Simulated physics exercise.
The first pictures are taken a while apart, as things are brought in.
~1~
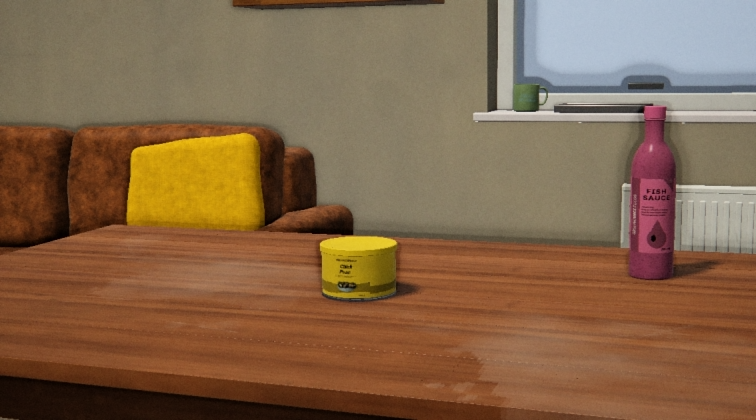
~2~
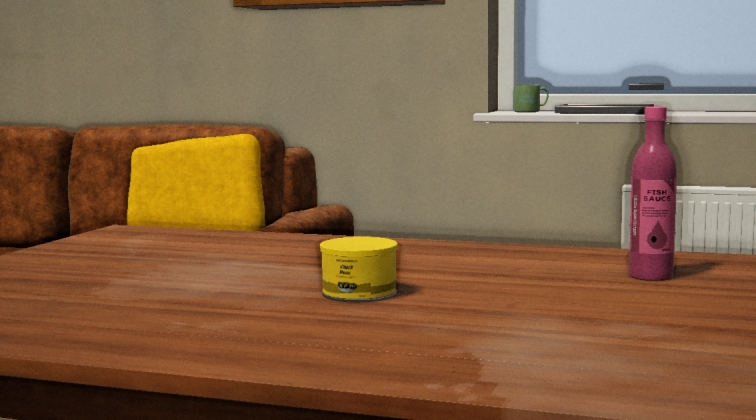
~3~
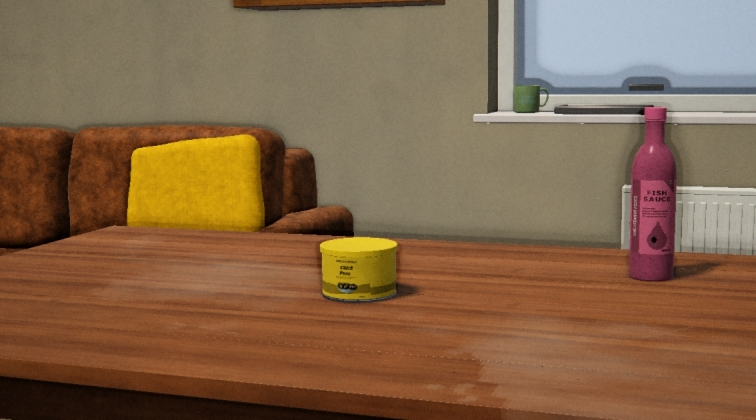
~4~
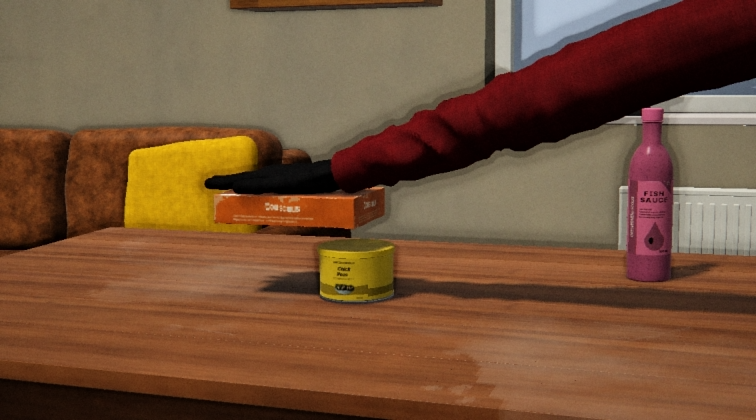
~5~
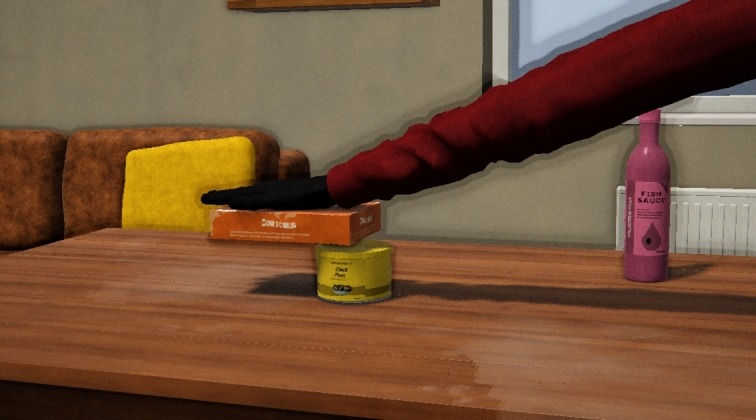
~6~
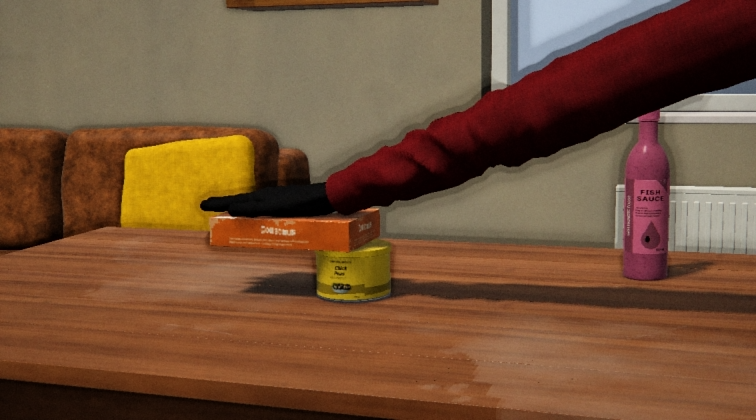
A gloved hand in a red sleeve lowers an orange packet onto a yellow tub.
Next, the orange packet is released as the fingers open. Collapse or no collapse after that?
Collapse.
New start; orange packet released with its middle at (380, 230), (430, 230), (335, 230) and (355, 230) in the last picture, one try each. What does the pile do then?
On the first try the pile remains standing, on the second it topples, on the third it remains standing and on the fourth it remains standing.
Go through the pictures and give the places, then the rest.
The last thing is not in view yet; yellow tub (359, 268), in the first frame.
The last thing is not in view yet; yellow tub (359, 269), in the second frame.
The last thing is not in view yet; yellow tub (359, 269), in the third frame.
On its way; orange packet (301, 205); yellow tub (357, 271), in the fourth frame.
On its way; orange packet (297, 220); yellow tub (354, 271), in the fifth frame.
Set down, still held; orange packet (296, 227); yellow tub (353, 270), in the sixth frame.
Then, 0.20 s on from there, orange packet turned 18° from how it was put near (293, 234).
Then, 0.30 s on from there, orange packet turned 32° from how it was put near (295, 239).
Then, 0.80 s on from there, orange packet turned 34° from how it was put near (295, 240).
In the end, left askew, orange packet; the other 2 unmoved. At the end, from the last picture's camera, orange packet near (295, 240). The pile loses its balance.
